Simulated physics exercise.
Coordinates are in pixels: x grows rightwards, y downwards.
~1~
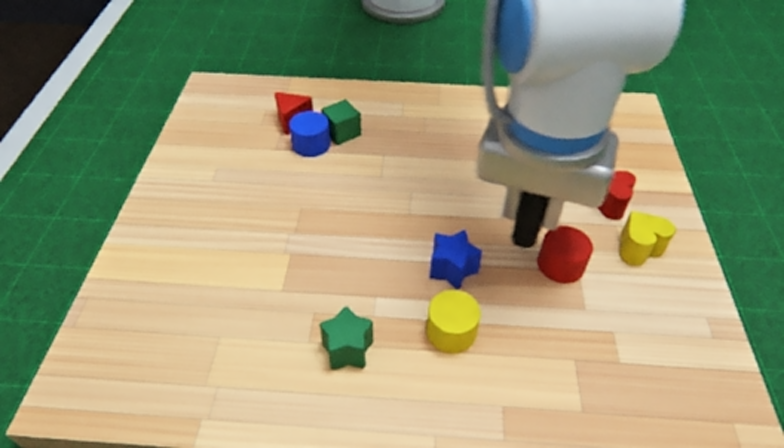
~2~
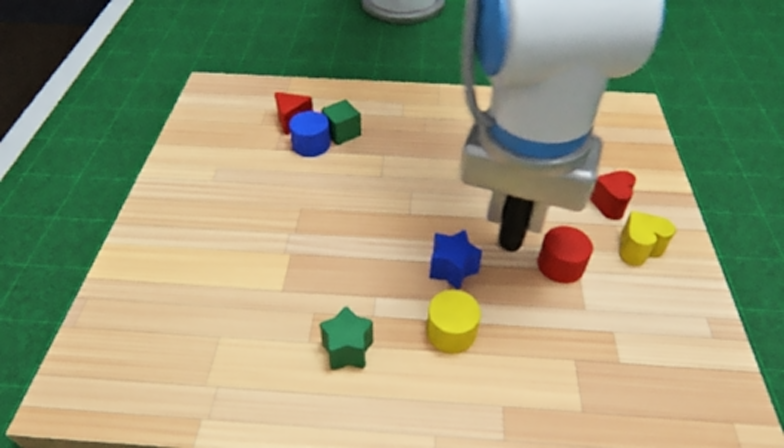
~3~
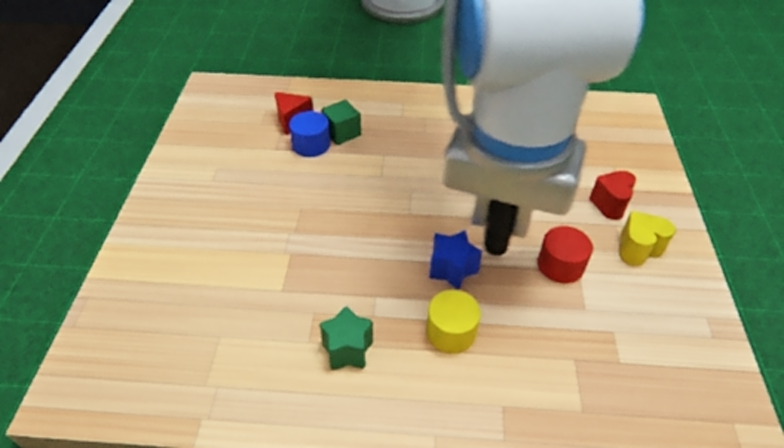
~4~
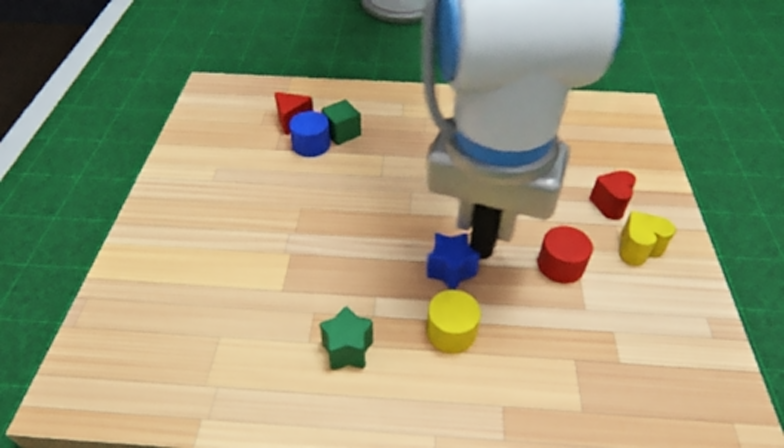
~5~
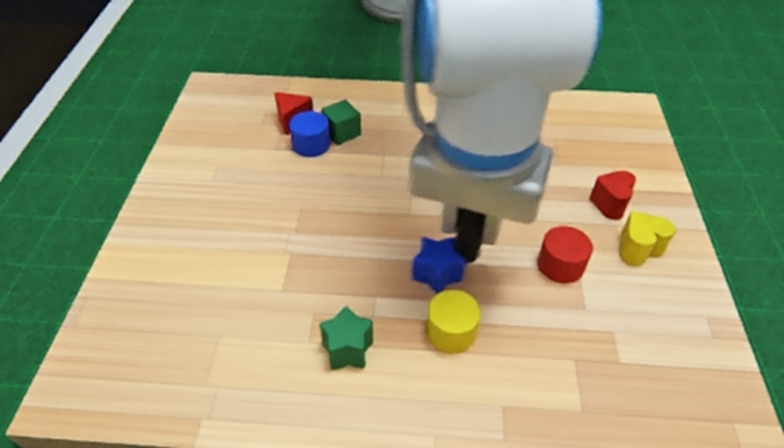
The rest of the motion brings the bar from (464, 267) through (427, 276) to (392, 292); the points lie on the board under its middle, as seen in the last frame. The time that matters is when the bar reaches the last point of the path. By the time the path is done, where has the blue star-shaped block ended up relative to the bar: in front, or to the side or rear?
I'd say it is still being pushed.
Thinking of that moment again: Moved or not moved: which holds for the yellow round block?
Stays where it is.
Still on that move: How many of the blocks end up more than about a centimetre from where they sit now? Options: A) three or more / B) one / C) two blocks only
Choice B: One.
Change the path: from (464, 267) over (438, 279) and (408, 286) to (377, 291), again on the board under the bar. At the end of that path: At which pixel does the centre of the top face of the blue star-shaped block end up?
At the end it should sit near (345, 273).
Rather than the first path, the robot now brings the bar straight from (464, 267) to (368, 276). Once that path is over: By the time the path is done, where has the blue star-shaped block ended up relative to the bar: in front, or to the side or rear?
The block stays ahead.
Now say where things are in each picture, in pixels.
The first frame shows tip of the bar at (524, 240), middles of tops, blue star-shaped block at (455, 247), yellow round block at (455, 311).
The second frame shows bar at (510, 243), nothing pushed.
The third frame shows bar at (495, 247), nothing pushed.
The fourth frame shows bar at (481, 251), blue star-shaped block at (454, 249).
The fifth frame shows bar at (466, 255), blue star-shaped block at (439, 252), yellow round block at (455, 311).
The first path, step by step. Halfway along, bar at (426, 264); blue star-shaped block at (397, 262).
At the end, bar at (392, 279); blue star-shaped block at (360, 274); yellow round block unmoved.
